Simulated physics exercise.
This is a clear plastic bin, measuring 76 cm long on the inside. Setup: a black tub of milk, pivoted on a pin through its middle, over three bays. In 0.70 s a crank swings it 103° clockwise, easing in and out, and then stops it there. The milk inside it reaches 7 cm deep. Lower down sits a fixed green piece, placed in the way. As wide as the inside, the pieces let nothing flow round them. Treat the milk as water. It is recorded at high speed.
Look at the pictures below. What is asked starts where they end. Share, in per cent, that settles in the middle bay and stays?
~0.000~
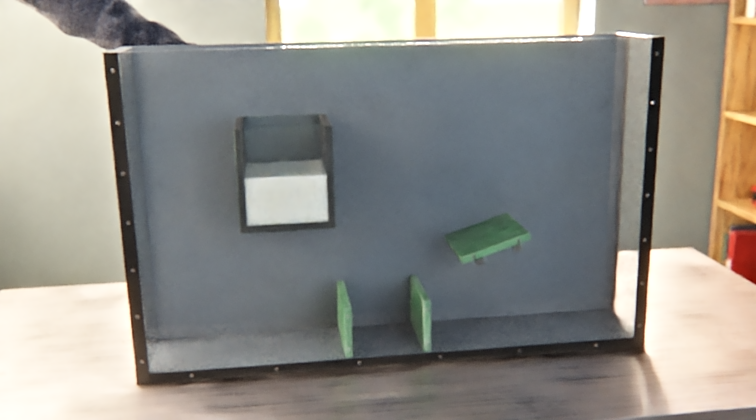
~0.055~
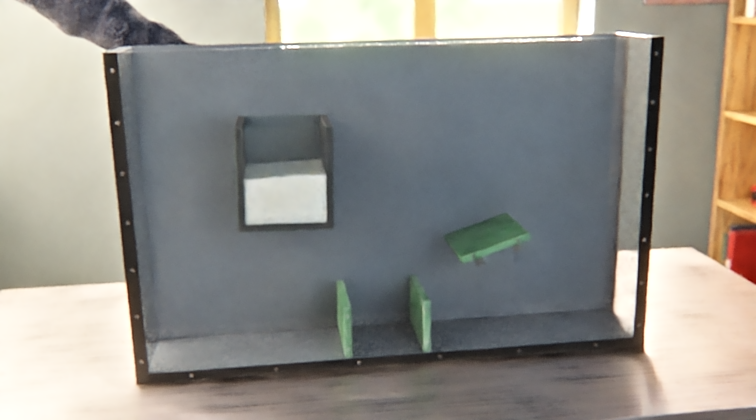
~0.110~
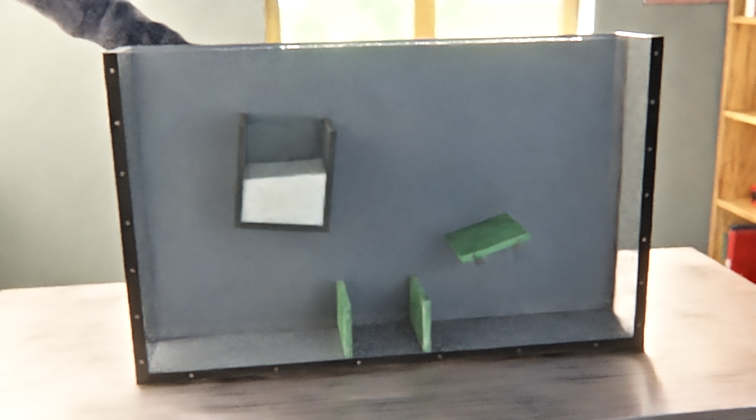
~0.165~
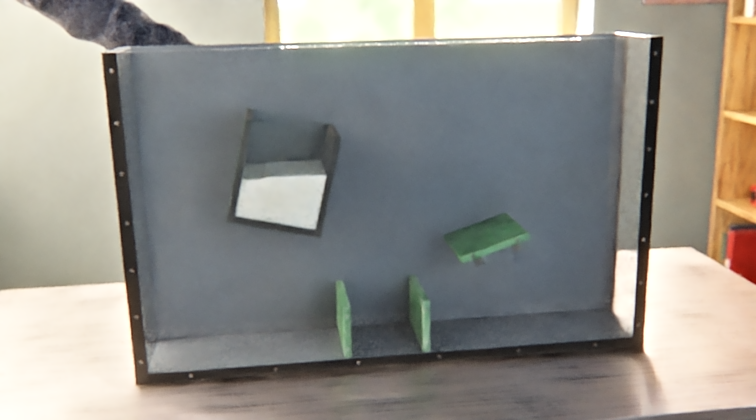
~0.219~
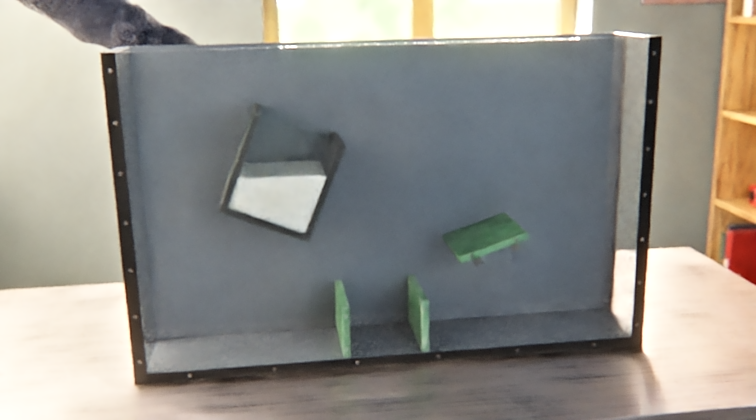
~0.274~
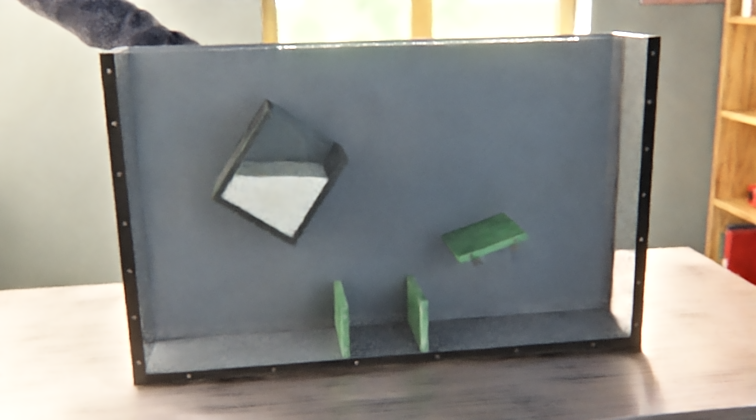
Close to 90 percent.
Then, 0.48 s in, hardly anything has reached the bottom yet.
Then, 0.74 s in, 43 per cent is down, the largest part in the middle bay.
Then, 1.09 s in, 90 per cent is down, the largest part in the middle bay.
Finally, the split from left to right is 8, 88 and 4 per cent.
